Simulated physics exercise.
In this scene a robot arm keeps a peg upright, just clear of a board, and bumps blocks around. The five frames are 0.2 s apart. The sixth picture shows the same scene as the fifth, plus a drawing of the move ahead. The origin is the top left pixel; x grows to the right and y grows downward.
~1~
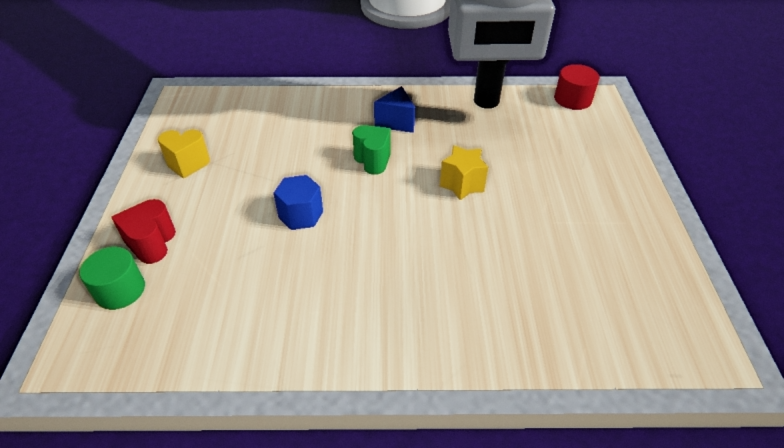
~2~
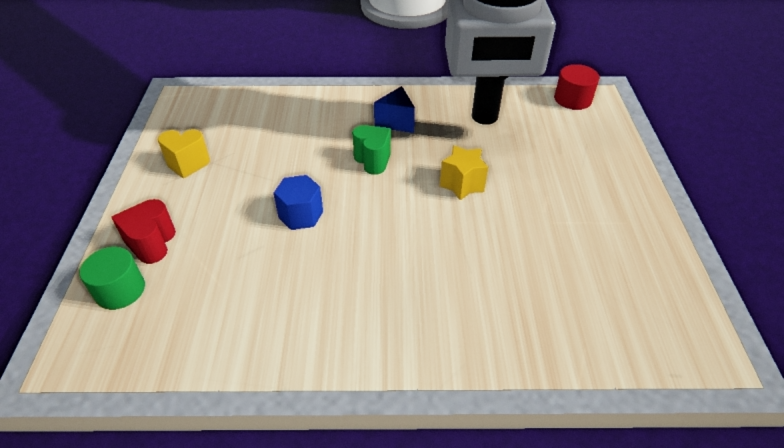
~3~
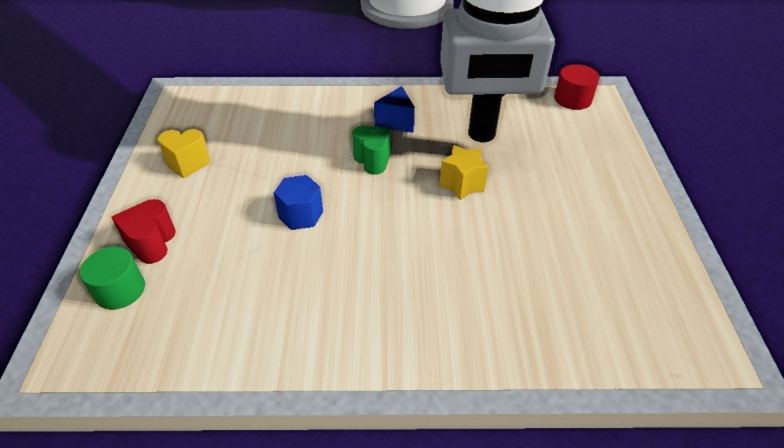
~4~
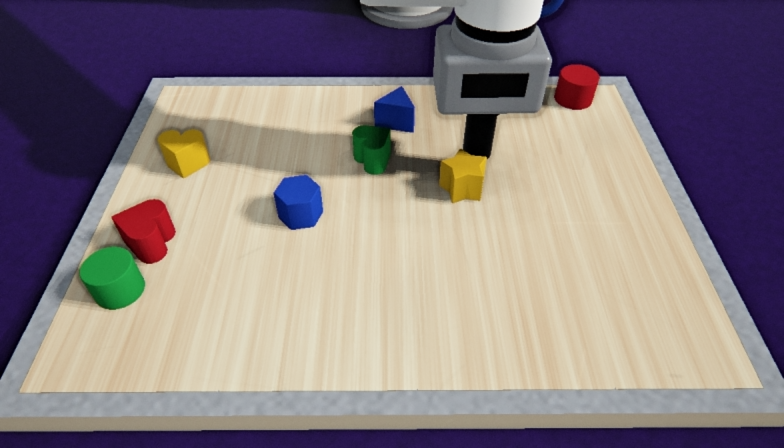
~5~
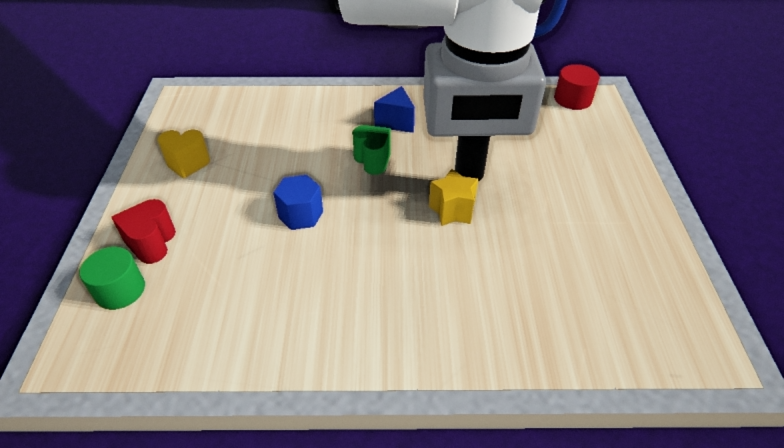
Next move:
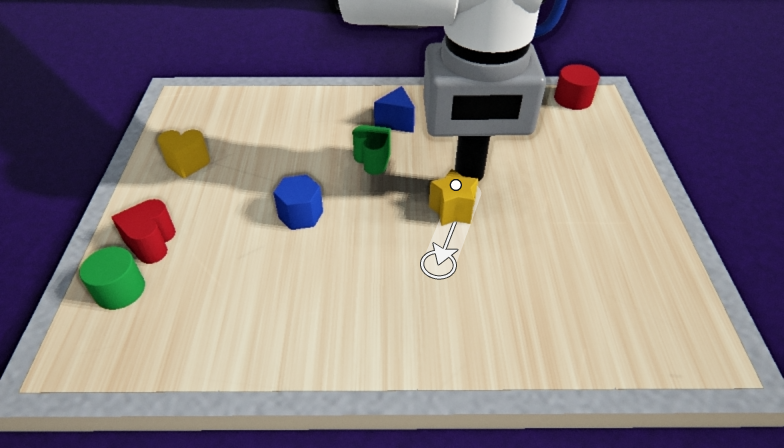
The video shows a robotic arm lowering a black peg toward the viewer across a wooden board of colourful blocks, then pushing the yellow star block forward and slightly left while the other blocks stay in place.
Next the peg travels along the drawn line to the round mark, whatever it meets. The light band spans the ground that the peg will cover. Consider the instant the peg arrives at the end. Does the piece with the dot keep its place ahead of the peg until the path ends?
My answer is yes.
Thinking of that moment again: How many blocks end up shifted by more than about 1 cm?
My count: 1.
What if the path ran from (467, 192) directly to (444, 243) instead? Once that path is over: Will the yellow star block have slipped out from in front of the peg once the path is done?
That would be a no.
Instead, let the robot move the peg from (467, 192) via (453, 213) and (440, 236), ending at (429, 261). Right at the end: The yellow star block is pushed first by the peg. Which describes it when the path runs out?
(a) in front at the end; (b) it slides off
I'll go with a - in front at the end.
The line goes from (467, 192) directly to (438, 264); the dot is on the yellow star block.
What follows on the original path. One third of the way, peg at (460, 197); yellow star block at (445, 210).
Two thirds of the way, peg at (451, 220); yellow star block at (434, 234).
At the end, peg at (440, 246); yellow star block at (421, 262).
